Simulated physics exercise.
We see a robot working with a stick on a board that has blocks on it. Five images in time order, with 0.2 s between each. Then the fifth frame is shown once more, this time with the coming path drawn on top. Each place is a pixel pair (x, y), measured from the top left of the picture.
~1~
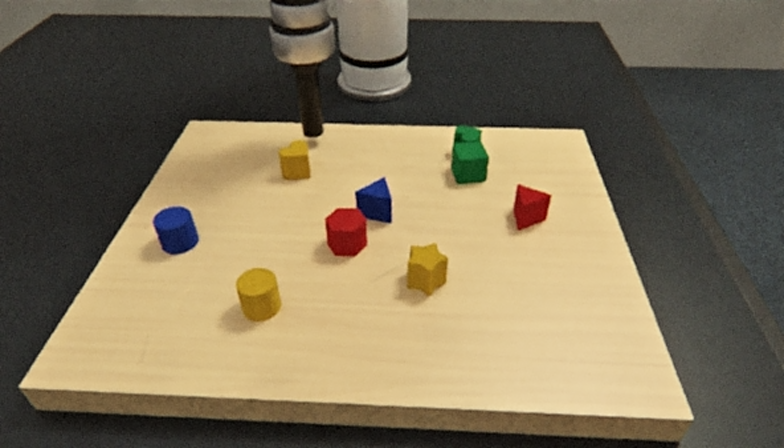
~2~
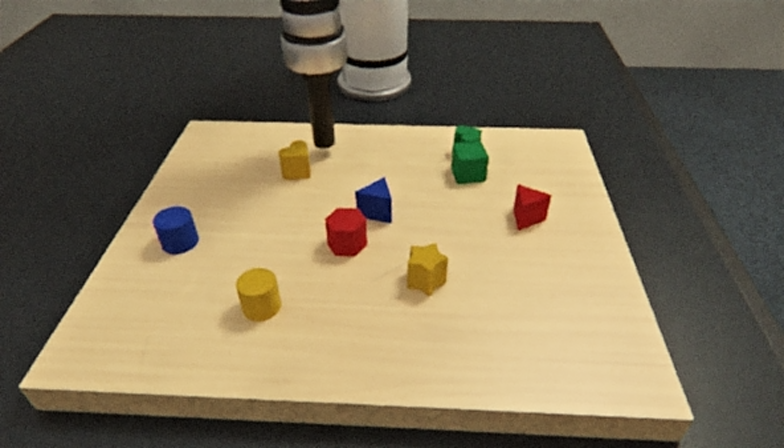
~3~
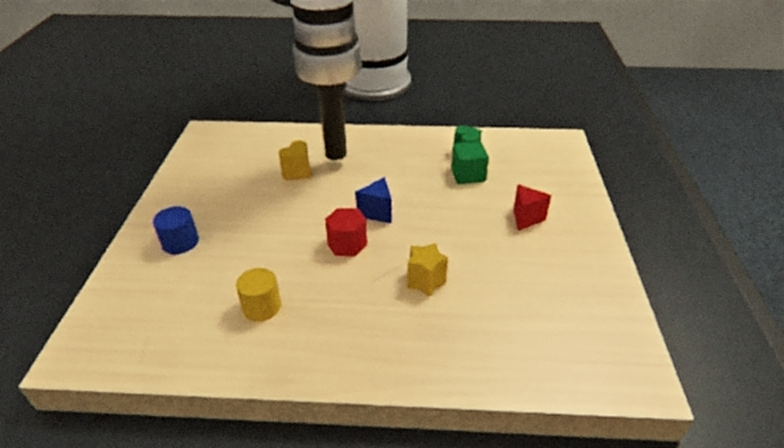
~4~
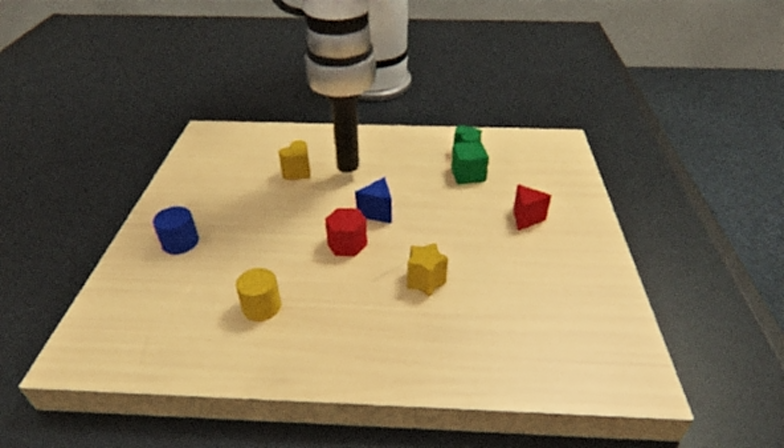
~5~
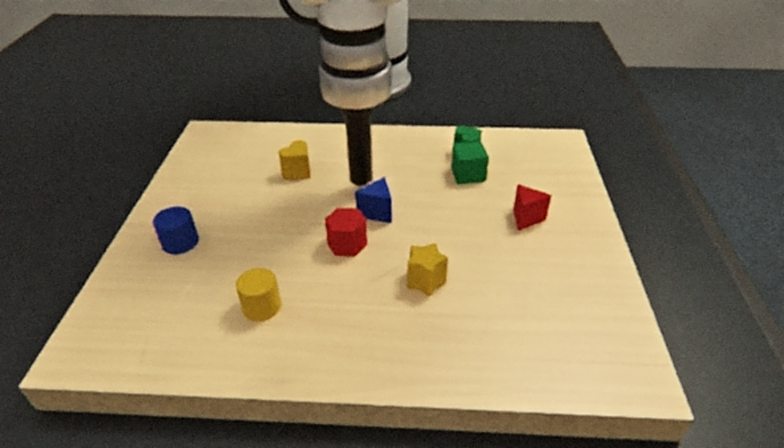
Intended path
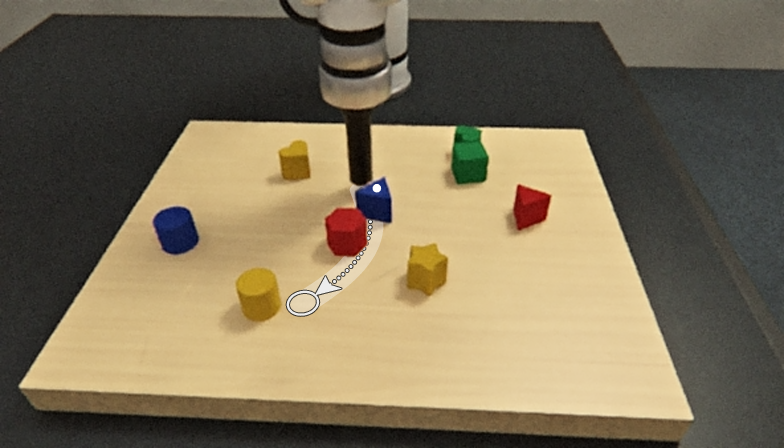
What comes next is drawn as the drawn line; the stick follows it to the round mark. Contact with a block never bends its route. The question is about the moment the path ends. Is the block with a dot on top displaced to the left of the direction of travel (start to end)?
Yes
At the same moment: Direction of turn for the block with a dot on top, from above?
From above, it looks like the block with a dot on top goes counterclockwise.
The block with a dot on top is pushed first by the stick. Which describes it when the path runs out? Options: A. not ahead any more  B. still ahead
My answer is option A.
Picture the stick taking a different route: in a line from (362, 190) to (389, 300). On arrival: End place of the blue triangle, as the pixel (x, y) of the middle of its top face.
It should be at (402, 215) by then.
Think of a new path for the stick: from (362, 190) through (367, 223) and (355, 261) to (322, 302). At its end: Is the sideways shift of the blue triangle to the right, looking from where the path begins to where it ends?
Going by the path, no.
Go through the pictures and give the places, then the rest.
The first frame shows tip of the stick at (314, 133), middles of tops, yellow round block at (256, 281), red hexagon at (345, 219), blue triangle at (377, 188).
The second frame shows stick at (325, 143), nothing pushed.
The third frame shows stick at (336, 155), nothing pushed.
The fourth frame shows stick at (348, 167), nothing pushed.
The fifth frame shows stick at (361, 179), yellow round block at (256, 281), red hexagon at (345, 219), blue triangle at (377, 188).
The line goes from (362, 190) by way of (370, 225) and (352, 266) to (303, 303); the dot is on the blue triangle.
The first path, step by step. One third of the way, stick at (370, 215); blue triangle at (391, 209), turned 20° anticlockwise.
Two thirds of the way, stick at (351, 255); red hexagon at (317, 235), turned 45° clockwise; blue triangle at (394, 212), turned 35° anticlockwise.
At the end, stick at (301, 292); yellow round block unmoved; red hexagon at (312, 236), turned 60° clockwise; blue triangle at (394, 212), turned 35° anticlockwise.
